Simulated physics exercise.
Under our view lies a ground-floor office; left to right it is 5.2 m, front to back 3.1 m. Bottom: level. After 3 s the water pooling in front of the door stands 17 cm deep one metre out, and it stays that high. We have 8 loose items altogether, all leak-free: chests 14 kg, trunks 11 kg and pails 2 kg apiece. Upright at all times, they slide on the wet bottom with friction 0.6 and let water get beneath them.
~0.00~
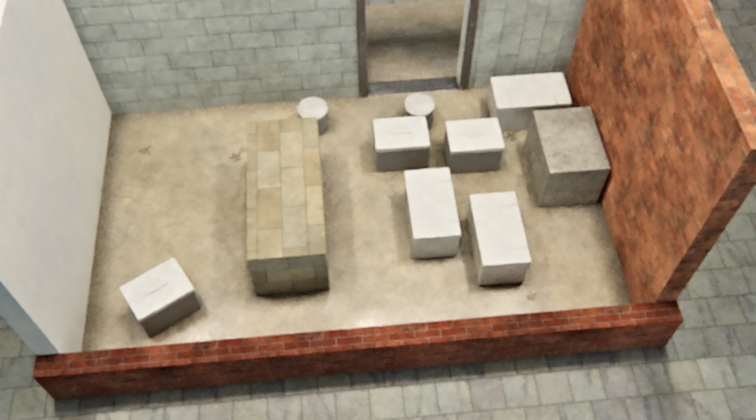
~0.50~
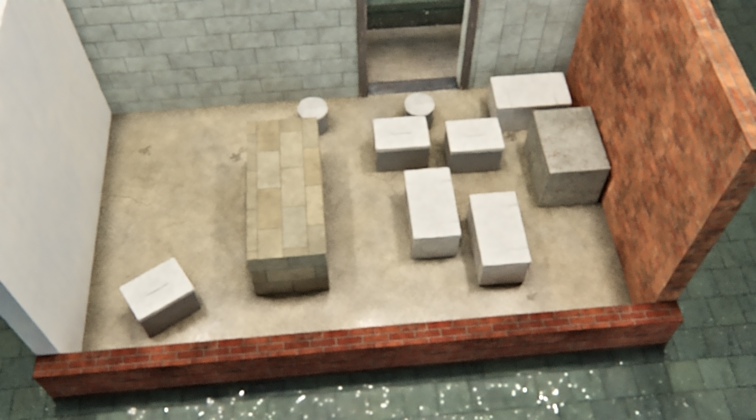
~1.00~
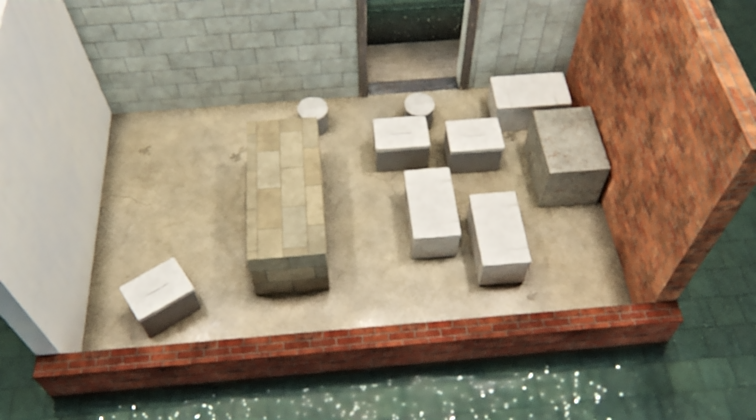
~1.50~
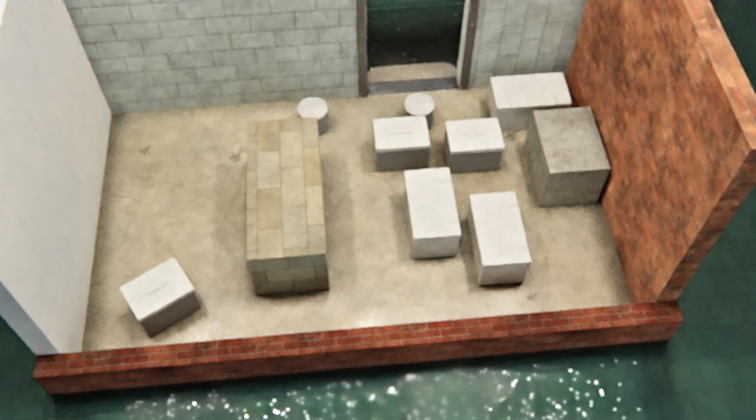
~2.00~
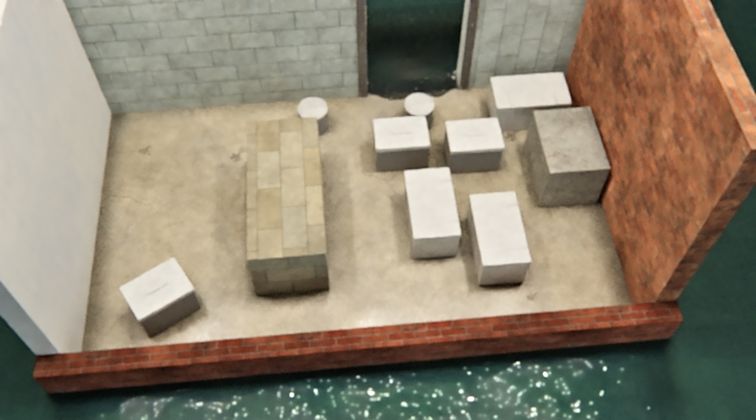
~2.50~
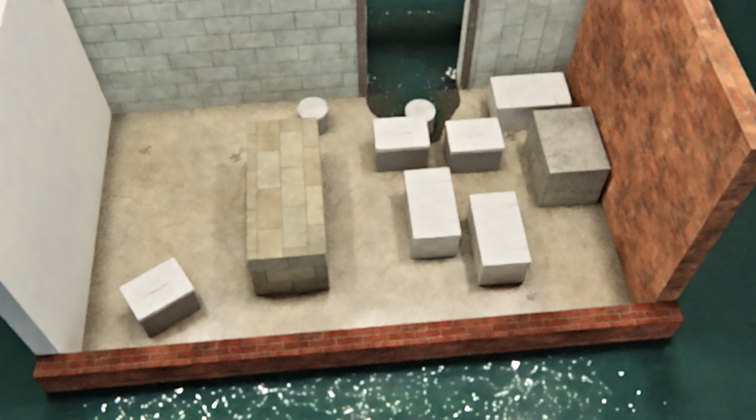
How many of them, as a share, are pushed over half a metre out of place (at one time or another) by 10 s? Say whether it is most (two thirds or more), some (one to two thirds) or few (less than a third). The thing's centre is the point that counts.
Some.
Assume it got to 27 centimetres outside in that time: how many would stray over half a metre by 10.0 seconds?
That would give 6.
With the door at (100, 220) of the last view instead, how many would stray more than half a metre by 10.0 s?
So the tally would be 2.
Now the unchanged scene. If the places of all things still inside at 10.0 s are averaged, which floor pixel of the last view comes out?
I'd say about (399, 245) in the last view.
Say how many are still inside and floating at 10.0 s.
The number is 5.
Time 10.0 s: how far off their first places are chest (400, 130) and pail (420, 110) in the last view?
In that order: 250 cm, 250 cm.
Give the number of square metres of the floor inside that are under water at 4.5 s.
My estimate is roughly 5.5 m2.
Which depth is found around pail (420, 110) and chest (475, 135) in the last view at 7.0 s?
9 and 5 cm.
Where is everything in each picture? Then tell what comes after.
The first frame shows a pail at (419, 104) rests on the ground; a chest at (401, 132), on the bottom; water covers 0.0 m2; 0 of 8 have shifted.
The second frame shows a pail at (419, 104) rests on the ground; a chest at (401, 132), on the bottom; water covers 0.0 m2; 0 of 8 have shifted.
The third frame shows a pail at (419, 104) rests on the ground; a chest at (401, 132) rests on the ground; water covers 0.0 m2; 0 of 8 have shifted.
The fourth frame shows a pail at (419, 104) rests on the ground; a chest at (401, 132), on the bottom; water covers 0.0 m2; 0 of 8 have shifted.
The fifth frame shows a pail at (419, 104) rests on the ground; a chest at (401, 132), on the bottom; 0.0 m2 under water; 0 of 8 have shifted.
The sixth frame shows a pail at (420, 111), on the bottom, 9 cm from its start; a chest at (401, 132) rests on the ground; water covers 0.4 m2; 1 of 8 have shifted.
After 3.5 s 0 of 8 are over 50 cm from their spots; 1 afloat.
After 4.5 s 3 of 8 are over 50 cm from their spots; 1 afloat.
After 7.0 s 5 of 8 are over 50 cm from their spots; 5 afloat.
After 10.0 s 5 of 8 are over 50 cm from their spots, and 5 have been at some point; 5 afloat.
